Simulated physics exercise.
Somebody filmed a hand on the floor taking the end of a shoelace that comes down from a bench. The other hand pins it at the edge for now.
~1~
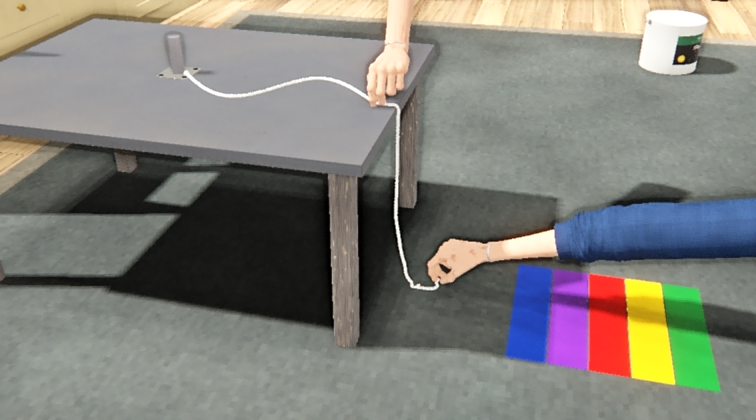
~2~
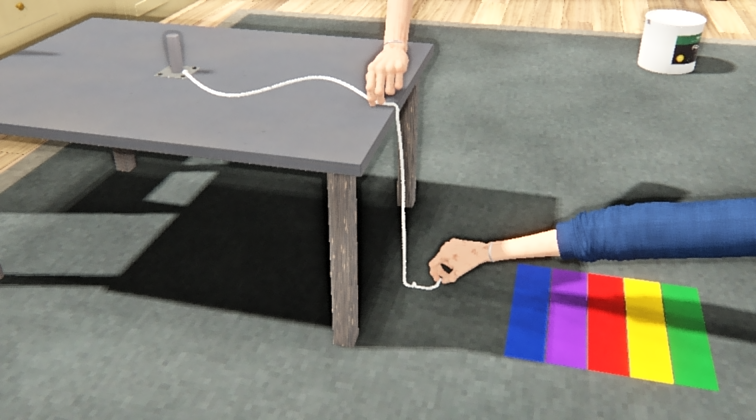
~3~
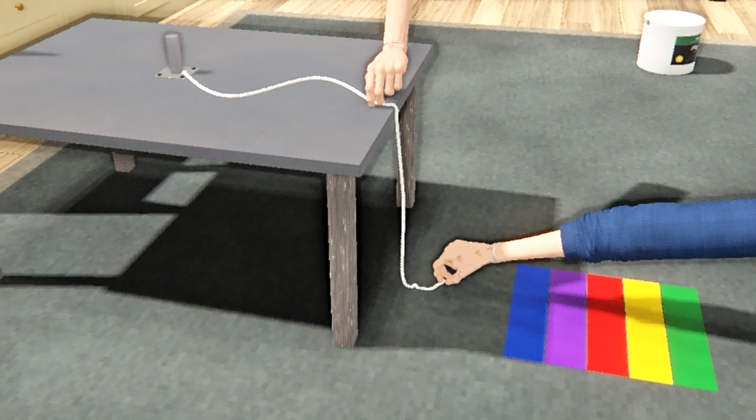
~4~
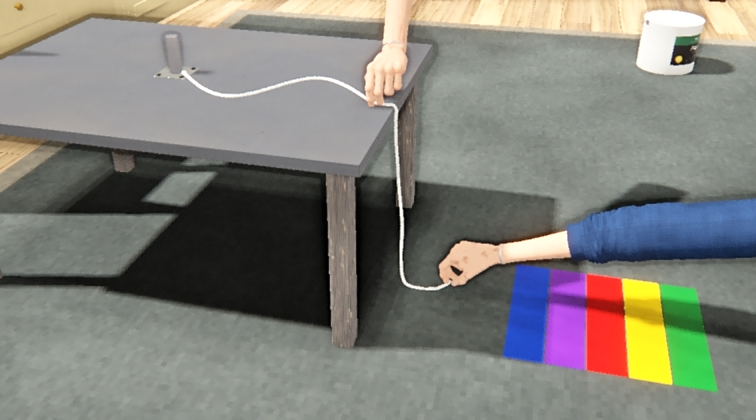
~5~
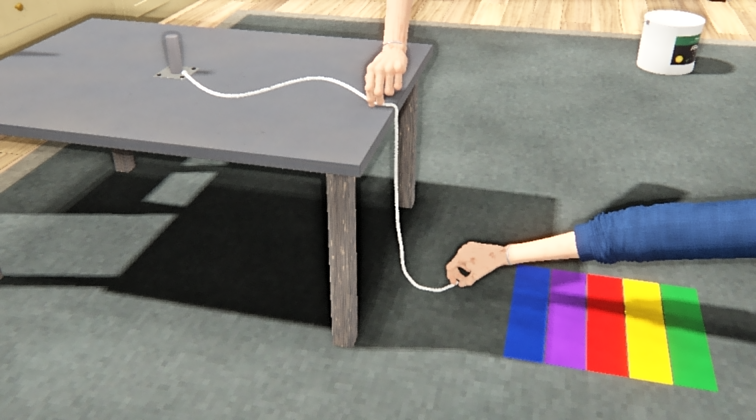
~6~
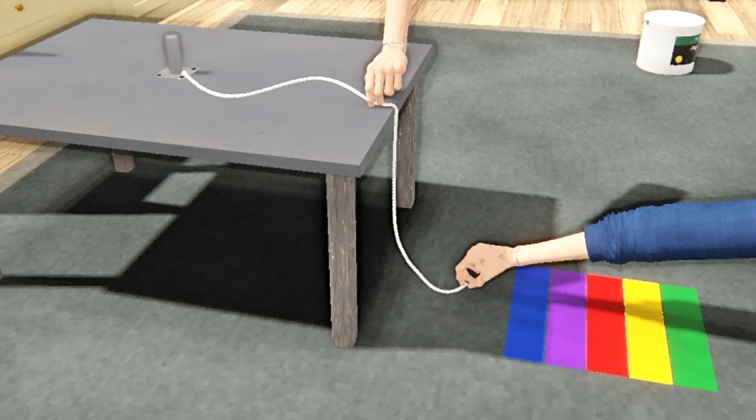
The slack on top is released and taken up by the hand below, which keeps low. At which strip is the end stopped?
The end stops over the yellow strip.
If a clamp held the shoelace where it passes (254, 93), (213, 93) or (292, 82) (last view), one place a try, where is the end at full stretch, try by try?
About (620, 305), (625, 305) and (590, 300).
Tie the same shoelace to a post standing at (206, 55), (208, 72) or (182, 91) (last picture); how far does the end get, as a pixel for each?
About (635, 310), (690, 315) and (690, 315).
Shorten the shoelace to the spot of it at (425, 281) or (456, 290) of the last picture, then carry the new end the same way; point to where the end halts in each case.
About (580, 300) and (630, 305).
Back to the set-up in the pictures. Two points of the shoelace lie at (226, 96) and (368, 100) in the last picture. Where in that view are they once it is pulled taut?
About (260, 83), and the other about (426, 130).
A little later, end near (580, 300); over purple.
Next, end near (625, 307); over red.
When it is tight, end near (651, 310); over yellow. It gets as far as the yellow strip.
